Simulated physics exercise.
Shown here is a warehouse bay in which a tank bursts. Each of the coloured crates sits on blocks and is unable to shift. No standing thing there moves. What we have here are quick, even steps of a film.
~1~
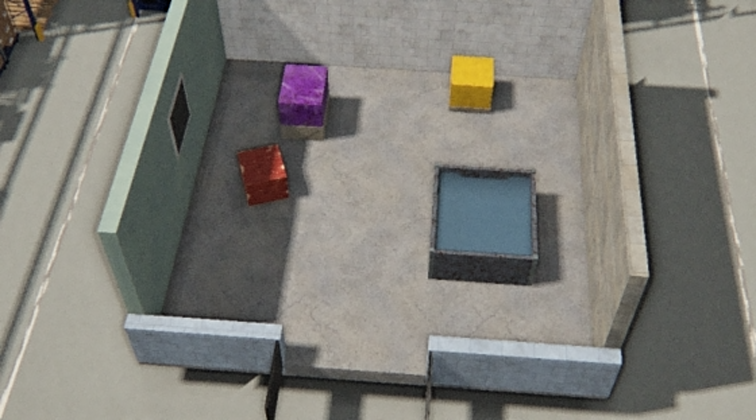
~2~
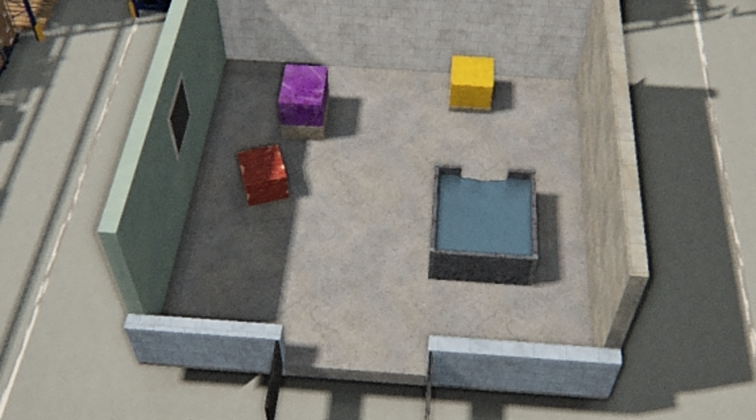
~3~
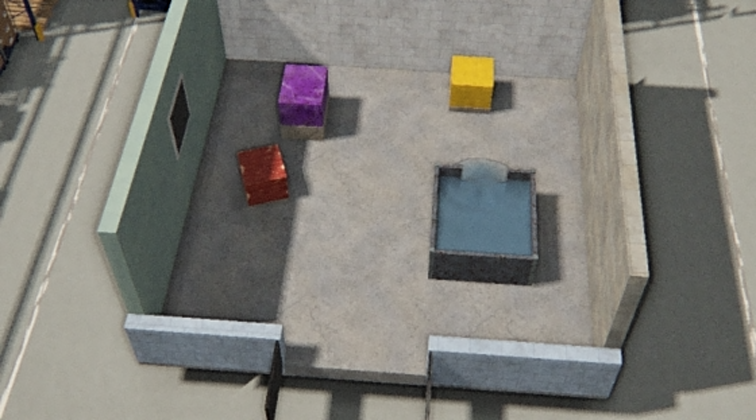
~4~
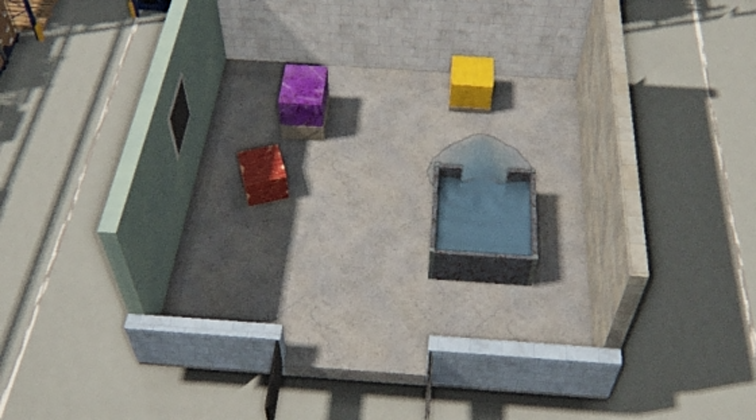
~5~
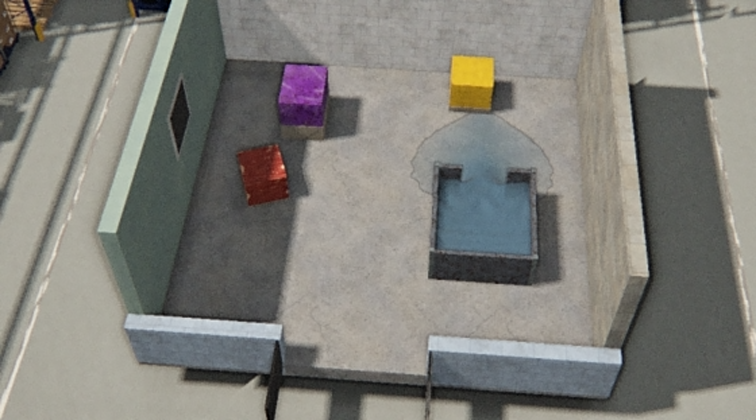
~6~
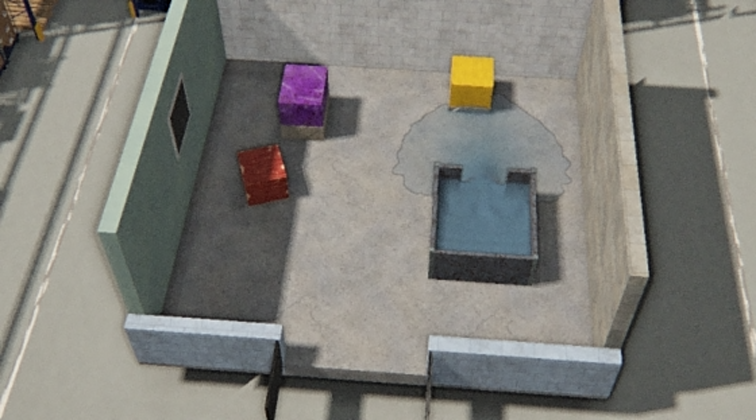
The clip opens on a walled bay holding purple, red and yellow crates and a dark-sided tank of still blue water. A gap appears in the tank's far side, and water pours out through it, fanning across the floor toward the yellow crate and widening to both sides.
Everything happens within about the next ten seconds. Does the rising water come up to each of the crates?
Result: The red crate is within reach of the water; the purple crate is out of reach of the water; the yellow crate is within reach of the water.
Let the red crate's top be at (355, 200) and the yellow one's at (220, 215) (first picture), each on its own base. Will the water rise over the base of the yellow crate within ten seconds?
Yellow crate is not reached.
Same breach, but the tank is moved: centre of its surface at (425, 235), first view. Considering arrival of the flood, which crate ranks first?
I'd say the crate marked yellow is first.
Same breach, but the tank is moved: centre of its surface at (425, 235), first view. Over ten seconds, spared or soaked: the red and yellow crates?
Note: Red crate is hit, yellow crate is hit.
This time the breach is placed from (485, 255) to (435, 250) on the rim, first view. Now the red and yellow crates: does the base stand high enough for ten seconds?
Note - red remains untouched, yellow remains untouched.
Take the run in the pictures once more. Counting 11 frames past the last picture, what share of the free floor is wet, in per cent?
Around 30 in a hundred.
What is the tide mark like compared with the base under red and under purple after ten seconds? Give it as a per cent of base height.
Around 210 % and 30 %.
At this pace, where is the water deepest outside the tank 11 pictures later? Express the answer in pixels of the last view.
Look near (534, 84).
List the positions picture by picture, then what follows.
The first picture shows the tank at (484, 213) is whole and still.
In the second picture, water pours out on the tank's far side and has run to a hidden place.
In the third picture, water pours out on the tank's far side and has run to (480, 162).
In the fourth picture, the front is at (477, 138), out from the gap on the tank's far side.
In the fifth picture, the front is at (478, 114), out from the gap on the tank's far side.
In the sixth picture, the front is at (501, 98), out from the gap on the tank's far side.
A moment on, water covers 25 % of the floor; the red crate not reached, the purple crate not reached, the yellow crate water round its plinth.
Next, water covers 30 % of the floor; the red crate not reached, the purple crate water round its plinth, the yellow crate water round its plinth.
Then, water covers 35 % of the floor; the red crate not reached, the purple crate water round its plinth, the yellow crate water round its plinth.
Later, water covers 60 % of the floor; the red crate water round its plinth, the purple crate water round its plinth, the yellow crate water round its plinth.
In the end, water covers 95 % of the floor; the red crate was topped, the purple crate stayed above the water, the yellow crate was topped.
